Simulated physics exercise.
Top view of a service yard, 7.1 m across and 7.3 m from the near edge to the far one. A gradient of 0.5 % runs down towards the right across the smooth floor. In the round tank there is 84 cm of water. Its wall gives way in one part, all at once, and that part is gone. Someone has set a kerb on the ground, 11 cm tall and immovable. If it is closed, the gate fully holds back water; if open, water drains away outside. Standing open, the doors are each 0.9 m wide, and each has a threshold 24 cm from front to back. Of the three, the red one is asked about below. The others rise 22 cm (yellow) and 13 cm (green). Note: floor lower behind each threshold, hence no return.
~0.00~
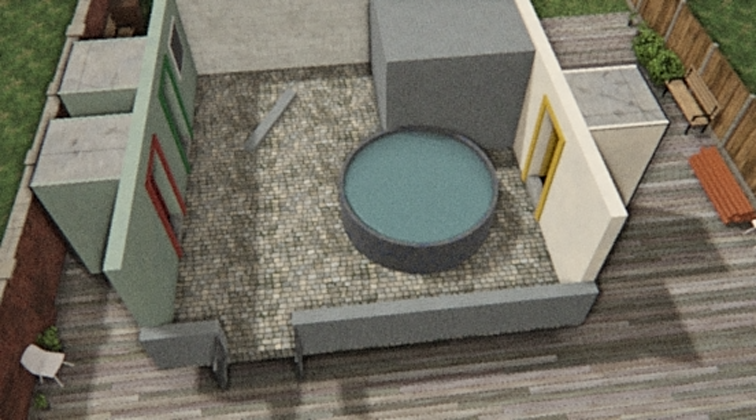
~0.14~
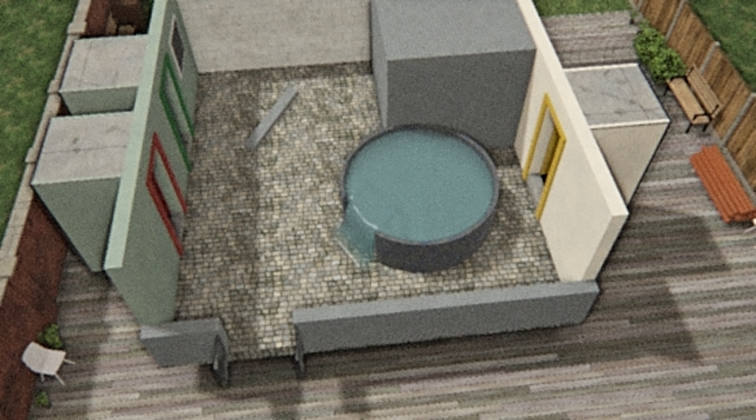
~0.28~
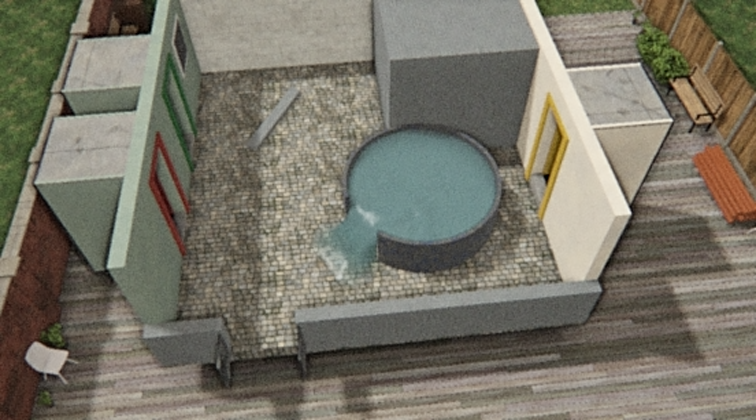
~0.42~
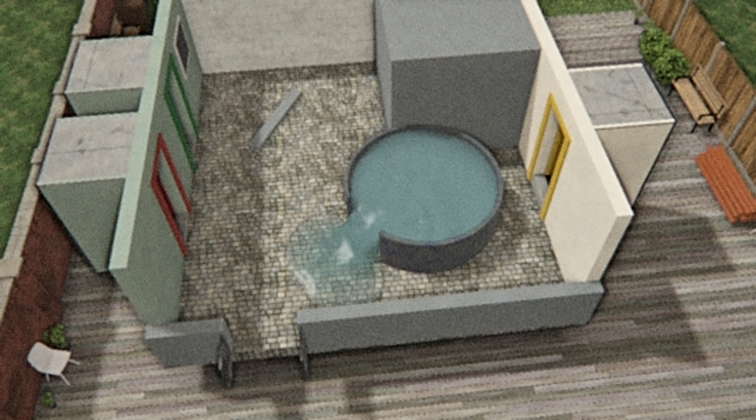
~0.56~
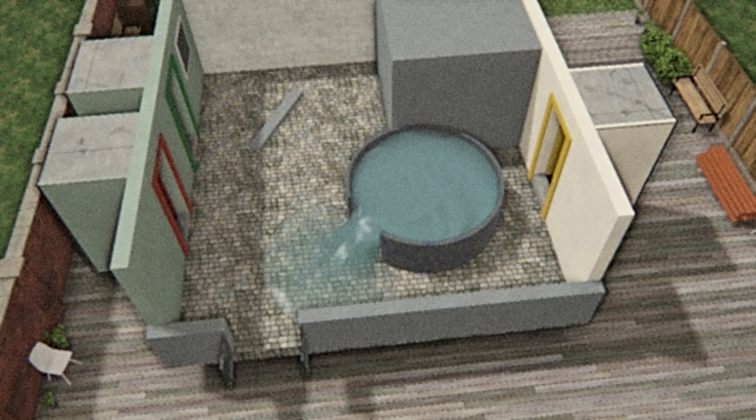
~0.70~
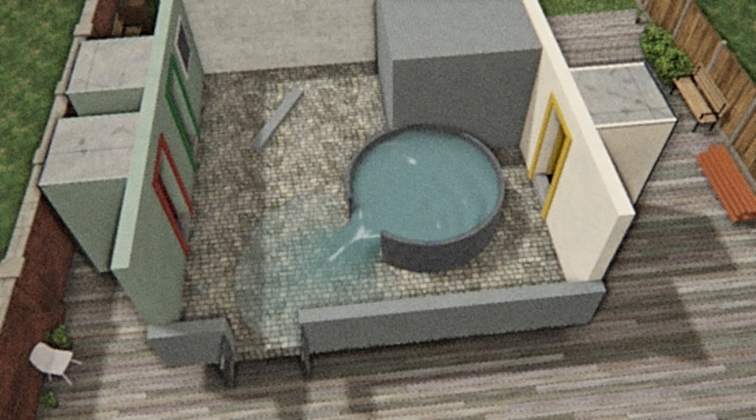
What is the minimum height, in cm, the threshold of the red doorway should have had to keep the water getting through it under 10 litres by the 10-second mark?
22 cm.
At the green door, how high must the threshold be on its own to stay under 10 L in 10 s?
Green: 5.5 cm.
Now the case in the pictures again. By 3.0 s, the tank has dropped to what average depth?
It averages roughly 50 centimetres.
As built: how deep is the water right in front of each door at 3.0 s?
In cm - yellow: 0, red: 22, green: 4.
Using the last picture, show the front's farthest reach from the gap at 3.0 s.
The farthest wet point sits near (200, 122).
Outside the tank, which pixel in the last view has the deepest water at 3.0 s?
Near pixel (189, 344).
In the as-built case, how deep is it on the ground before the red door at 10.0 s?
It works out to about 10.5 centimetres deep.
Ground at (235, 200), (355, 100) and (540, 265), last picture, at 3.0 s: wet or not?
Awash, untouched, untouched.
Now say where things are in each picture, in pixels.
In the first picture, still water, 84 cm deep, in the round tank at (418, 184); the red door at (168, 202) is dry.
In the second picture, the gap is at (359, 235), the front 0.3 m out at (358, 263); the back of the round tank holds 84 cm.
In the third picture, water pours out at (361, 236) and has run 0.8 m, to (339, 278); about 12 cm deep outside, 84 cm at the back.
In the fourth picture, the front is at (309, 293), 1.4 m from the gap at (363, 238); 2.5 m2 of floor is wet, 84 cm left at the back.
In the fifth picture, the front is at (281, 305), 2.0 m from the gap at (364, 237); 4.4 m2 of floor is wet, 84 cm left at the back.
In the sixth picture, the front is at a hidden place, 2.6 m from the gap at (364, 236); 6.5 m2 of floor is wet, 84 cm left at the back; 1.3 m in a straight line remain to the red door at (175, 200).
After 1.4 s water covers 30 % of the floor, deepest (49 cm) near (365, 250); 10 cm at the red door, 0 litres in over its 8 cm threshold.
After 3.0 s water covers 40 % of the floor, deepest (42 cm) near (189, 344); 22 cm at the red door, 99 litres in over its 8 cm threshold.
After 10.0 s water covers 95 % of the floor, deepest (17 cm) near (373, 67); 10 cm at the red door, 226 litres in over its 8 cm threshold.
At the red door as built, the water arrived by 1.3 s and peaked near 23 cm at 2.8 s.
Run again over the same 10 s with other heights there, 21 litres in over 20 cm, 1 litre over 27 cm. The limit of 10 litres is kept from about 22 cm up.
